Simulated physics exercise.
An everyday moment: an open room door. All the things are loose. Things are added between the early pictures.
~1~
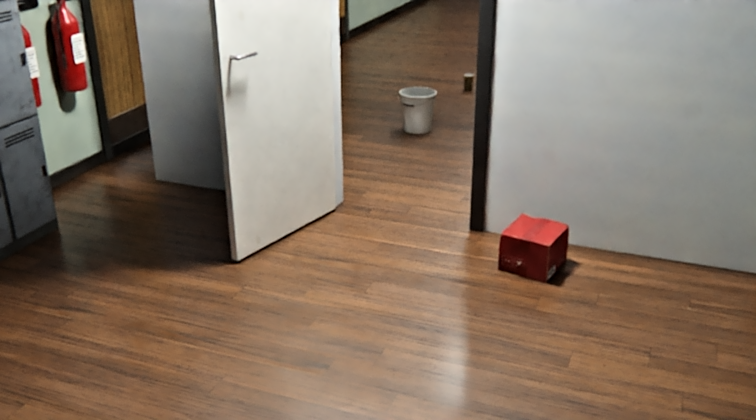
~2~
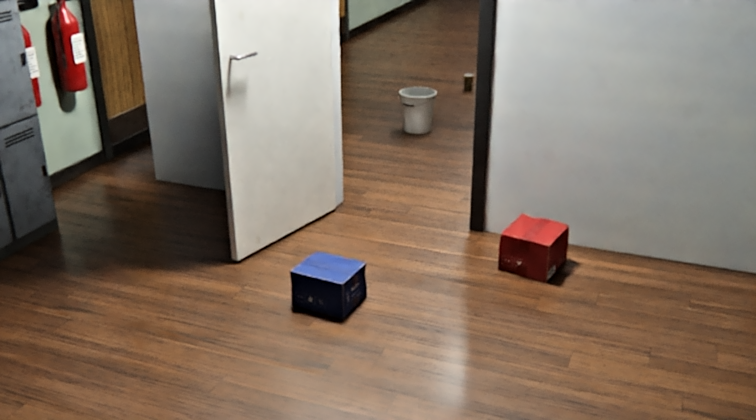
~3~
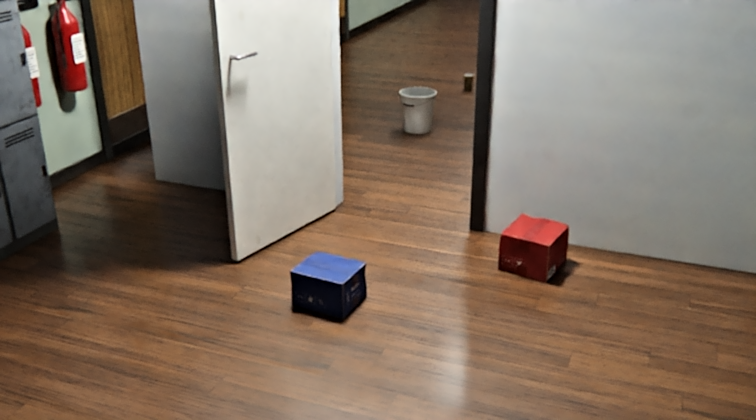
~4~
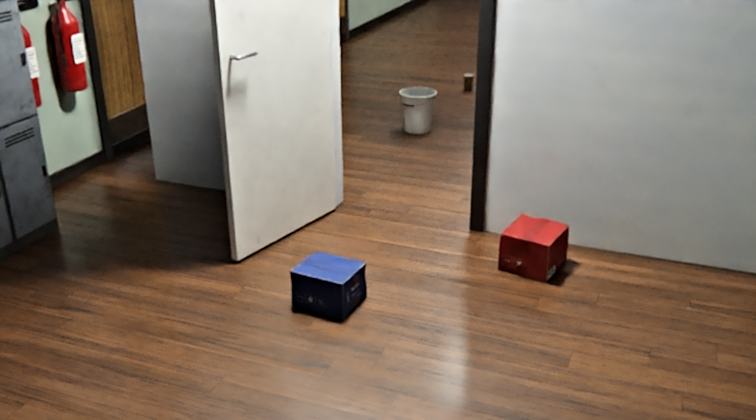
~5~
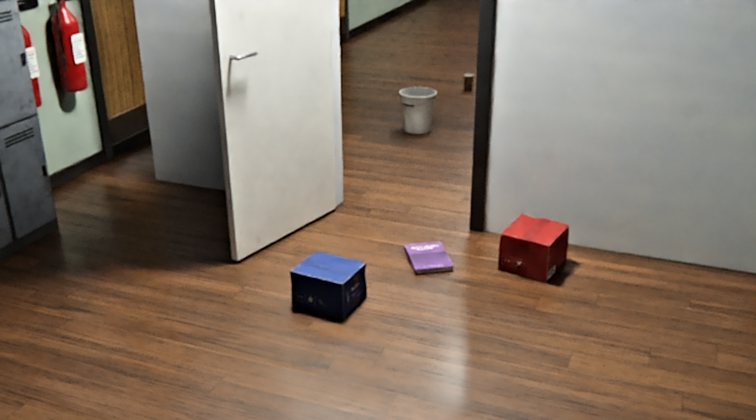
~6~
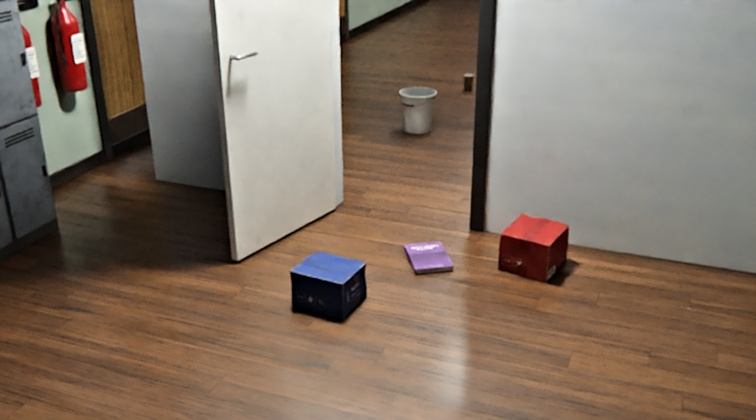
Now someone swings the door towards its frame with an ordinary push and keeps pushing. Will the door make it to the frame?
As it turns out, it reaches the frame.
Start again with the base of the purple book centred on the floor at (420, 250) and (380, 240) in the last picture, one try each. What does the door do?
First try: It stops short; second try: It shuts.
Then, 1.20 s after the last picture, open by 71°.
Then, 2.10 s after the last picture, open by 33°; purple book slid a little near (442, 255).
Then, 2.50 s after the last picture, open by 18°; purple book slid about its own width near (469, 248).
At rest, open by 0°; moved from the start, purple book; the other 2 in place. Seen from the same camera at the end, purple book near (478, 248).
